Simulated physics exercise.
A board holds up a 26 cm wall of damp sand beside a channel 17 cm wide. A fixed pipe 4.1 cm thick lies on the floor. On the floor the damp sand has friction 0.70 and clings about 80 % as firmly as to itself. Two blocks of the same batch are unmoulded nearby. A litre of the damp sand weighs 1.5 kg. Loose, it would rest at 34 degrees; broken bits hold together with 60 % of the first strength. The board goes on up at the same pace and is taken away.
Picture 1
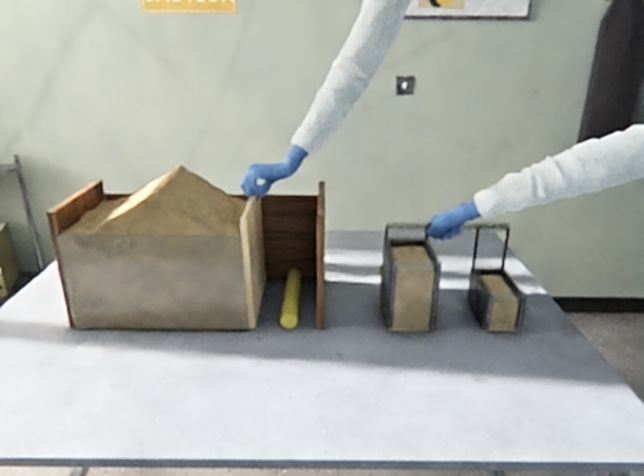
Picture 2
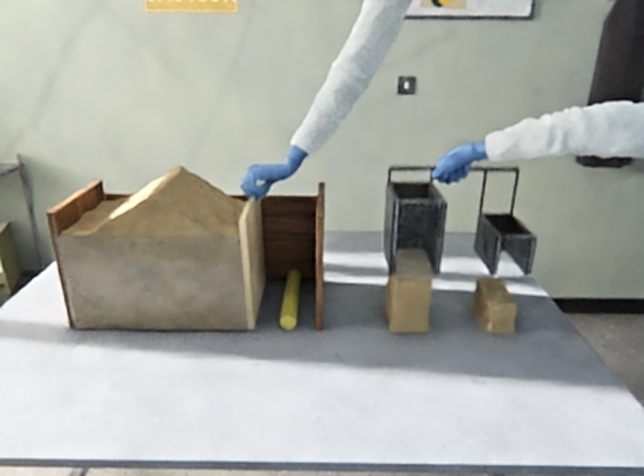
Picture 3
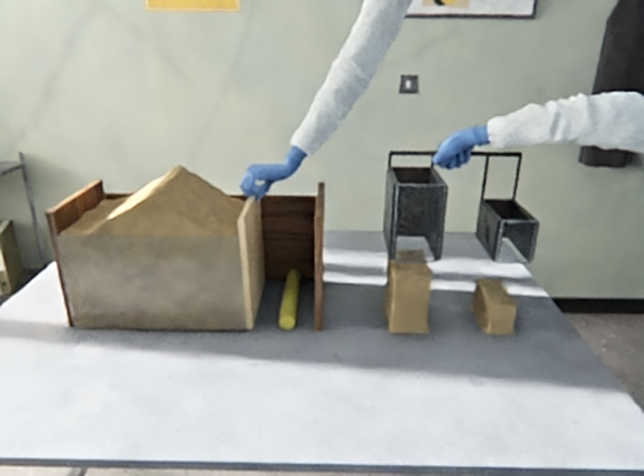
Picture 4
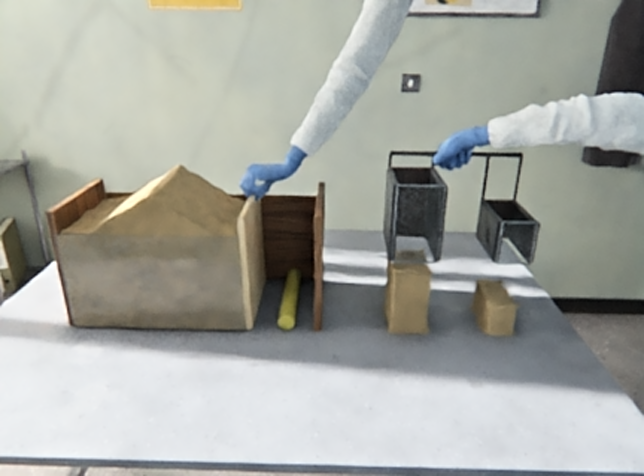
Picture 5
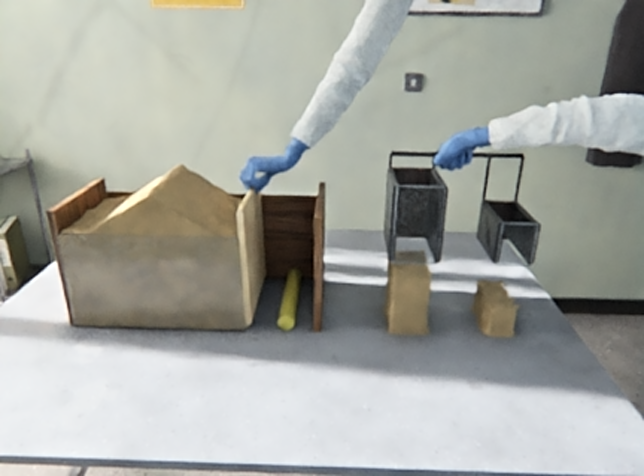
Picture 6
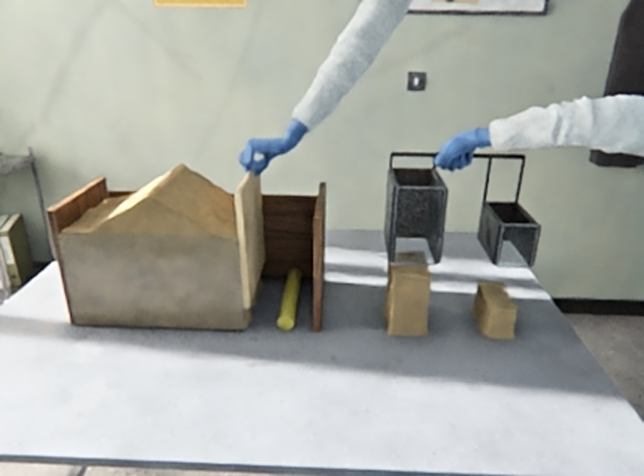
In a room with a pale green wall, a light grey tabletop is seen from the front and slightly above. A peaked mass of tan damp sand stands at left between wooden boards, beside a channel holding a yellow rod, with two dark moulds at right. One blue-gloved hand lifts the moulds off two sand blocks, then another raises the pale board slightly.
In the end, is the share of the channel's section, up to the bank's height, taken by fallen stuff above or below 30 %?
It comes out above 30 %.
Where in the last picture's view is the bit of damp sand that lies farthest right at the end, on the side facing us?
At about (278, 306).
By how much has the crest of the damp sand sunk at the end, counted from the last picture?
Some 5.0 cm.
Another 0.27 s on from the sixth picture, the face still stands, with nothing on top of the pipe; the channel is 0 % full.
Another 0.58 s on from the sixth picture, the face still stands, with nothing on top of the pipe; the channel is 0 % full.
Another 0.90 s on from the sixth picture, the fallen stuff reaches 8 % of the way across, with nothing on top of the pipe; the channel is 4 % full.
Another 1.22 s on from the sixth picture, the fallen stuff reaches 40 % of the way across, with nothing on top of the pipe; the channel is 27 % full.
Another 1.63 s on from the sixth picture, at the end, the fallen stuff reaches 49 % of the way across, with nothing on top of the pipe; the channel is 33 % full.
